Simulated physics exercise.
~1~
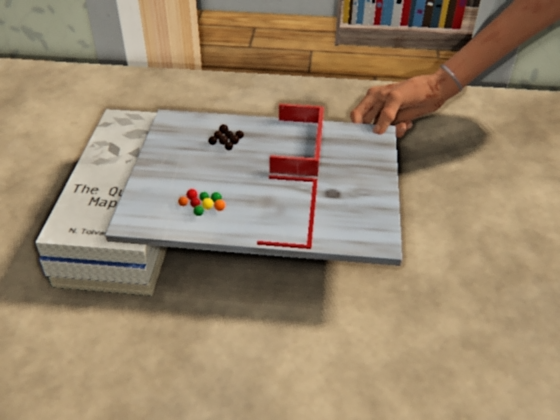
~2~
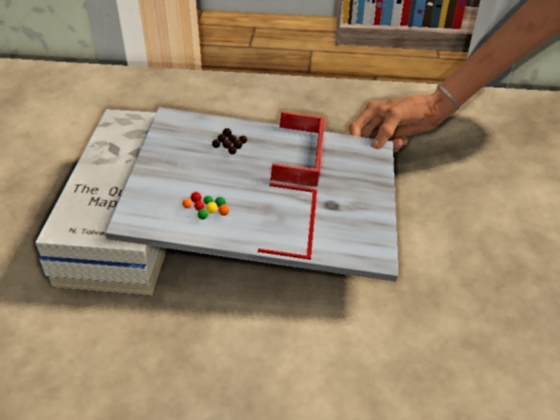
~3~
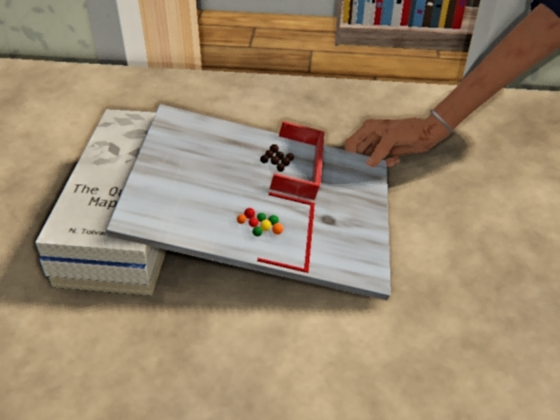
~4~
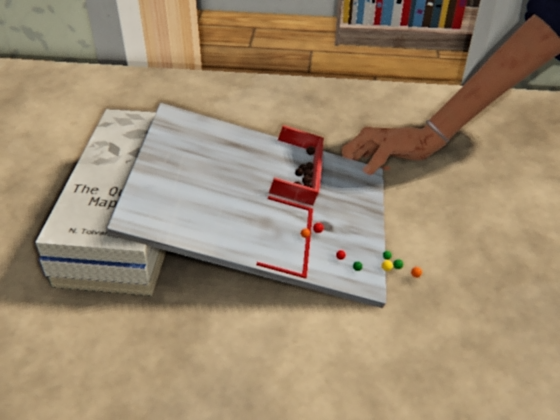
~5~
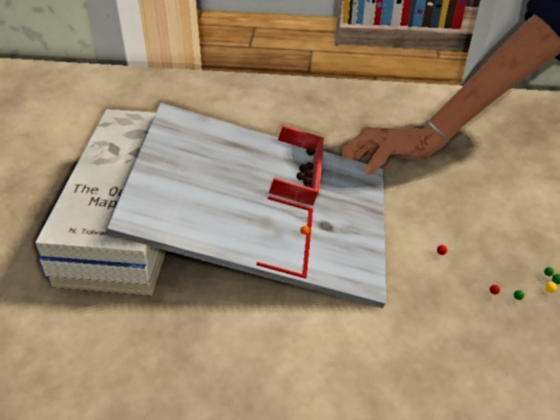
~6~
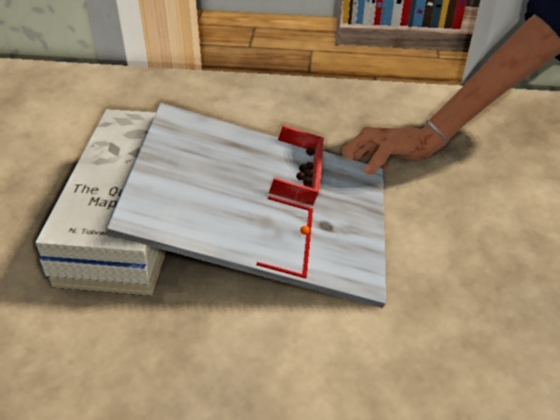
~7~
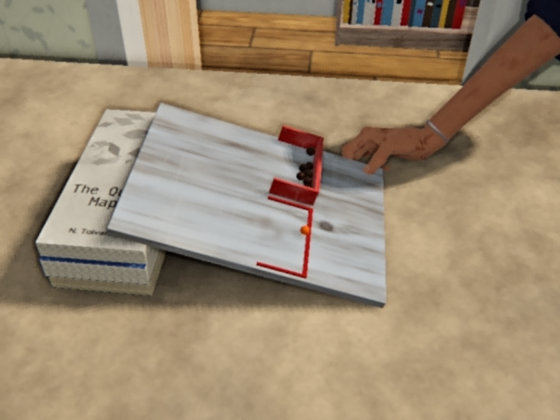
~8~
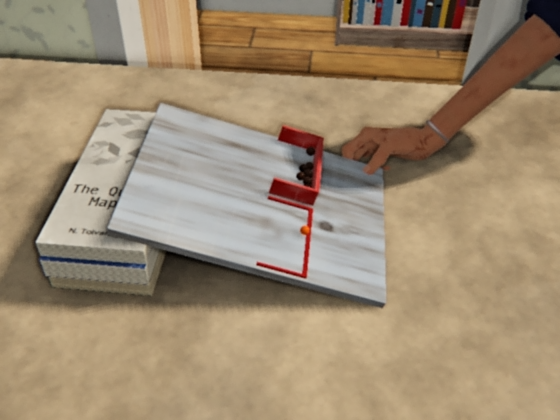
Colorful candies roll off a tilting board as a hand lowers it, while dark ones stay behind a red barrier.
